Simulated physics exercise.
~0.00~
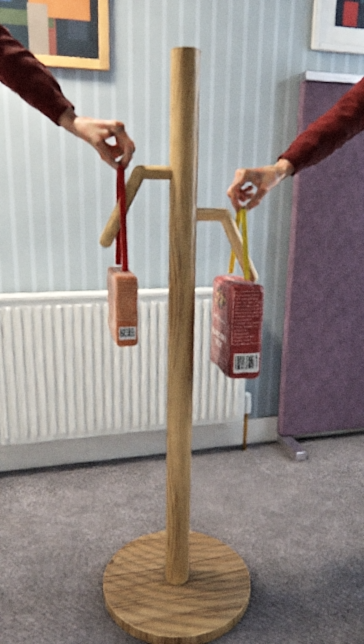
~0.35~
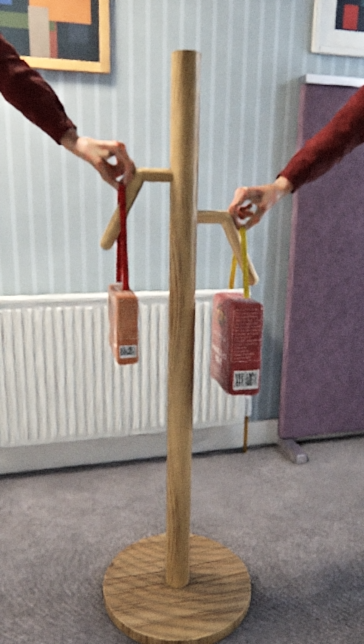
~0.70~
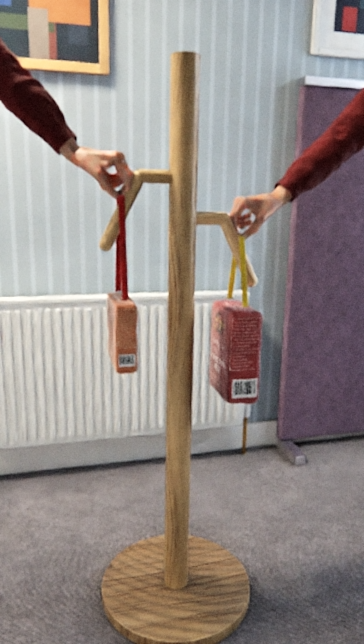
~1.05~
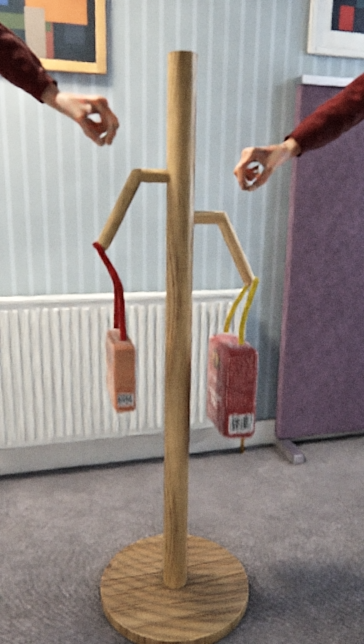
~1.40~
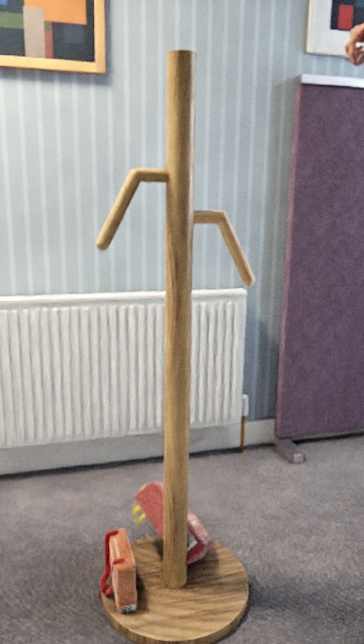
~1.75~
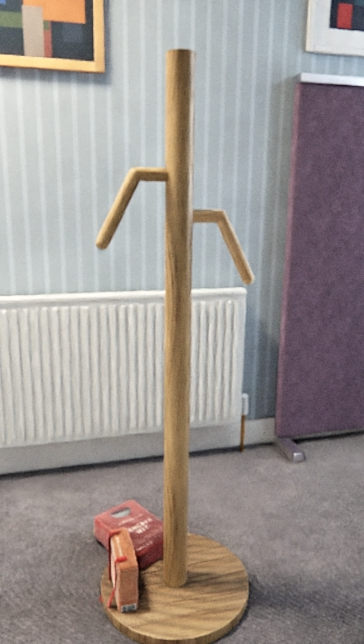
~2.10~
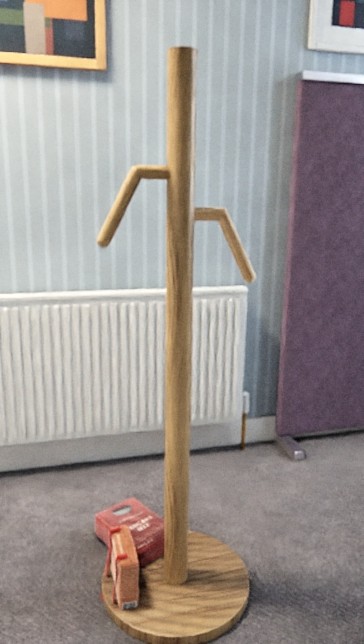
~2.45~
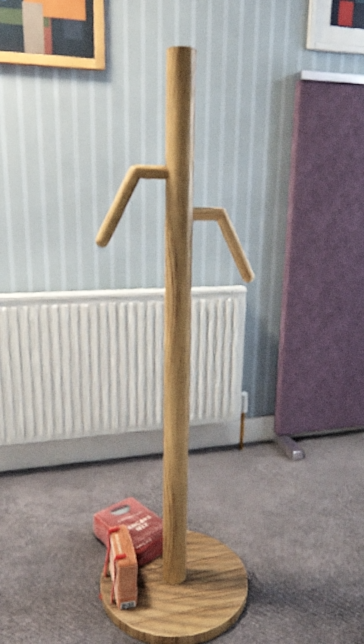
The clip shows two hands lowering an orange pouch and a red sack by their loops onto the downward-sloping pegs of a wooden stand, then letting go; both slide off and drop, ending at the stand's base, the pouch upright and the sack on its side.
